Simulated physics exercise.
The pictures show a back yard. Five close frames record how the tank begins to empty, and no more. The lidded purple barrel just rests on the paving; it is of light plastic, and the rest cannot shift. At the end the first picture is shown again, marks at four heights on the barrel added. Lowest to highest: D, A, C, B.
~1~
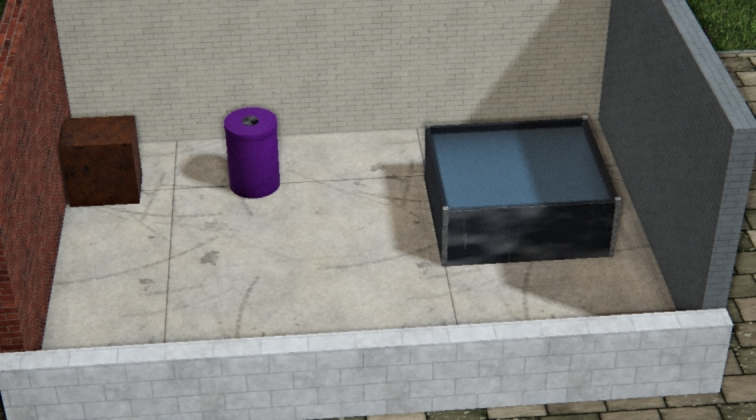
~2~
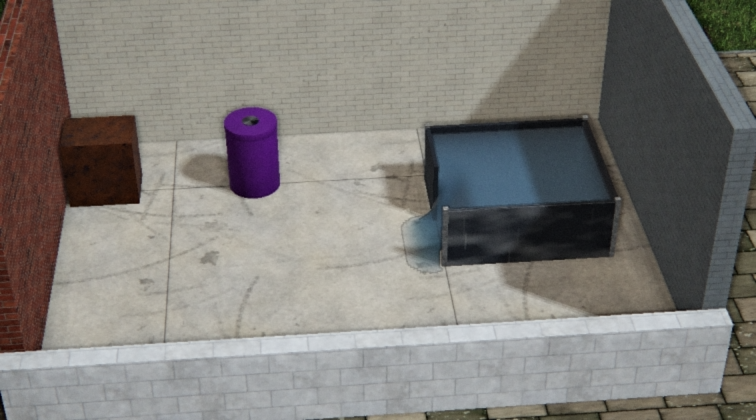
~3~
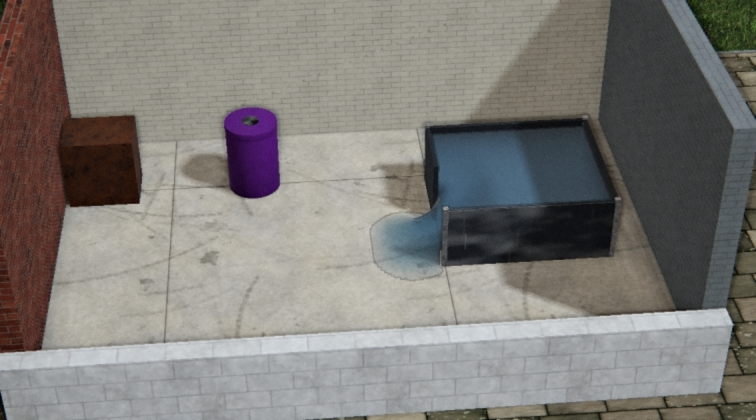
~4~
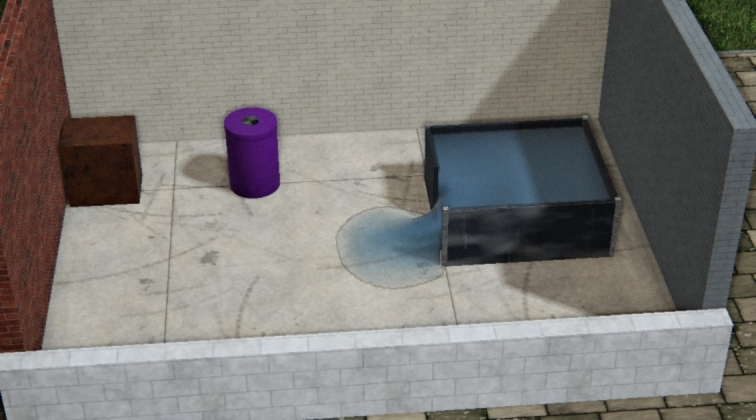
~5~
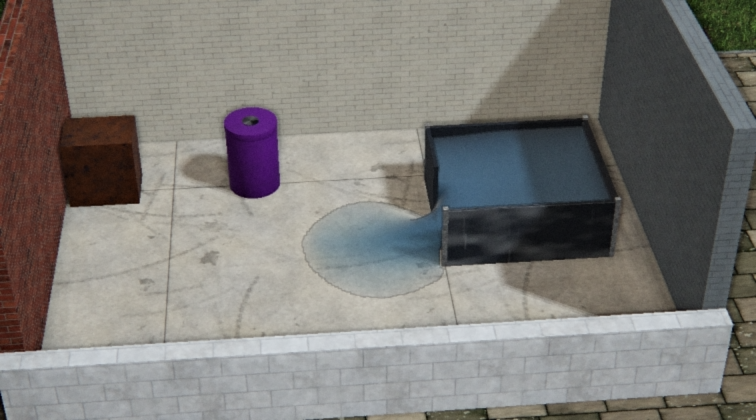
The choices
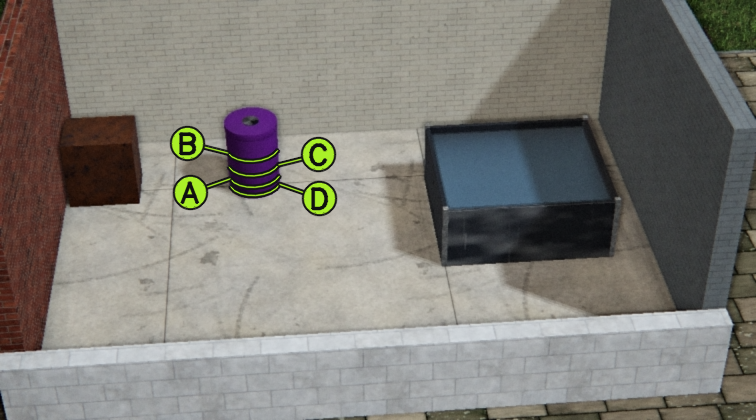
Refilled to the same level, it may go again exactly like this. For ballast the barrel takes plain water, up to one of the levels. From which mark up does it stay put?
The answer is line A.
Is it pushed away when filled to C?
No.
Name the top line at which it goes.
It is D.
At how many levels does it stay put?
Three of them.
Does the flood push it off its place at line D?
Yes, it does.
On the marked copy, A at (254, 187); B at (253, 161); C at (254, 175); D at (255, 195); from the bottom up D, A, C, B.
With A, it does not move.
With B, it does not move.
With C, it does not move.
With D, it is pushed about twice its own width away.
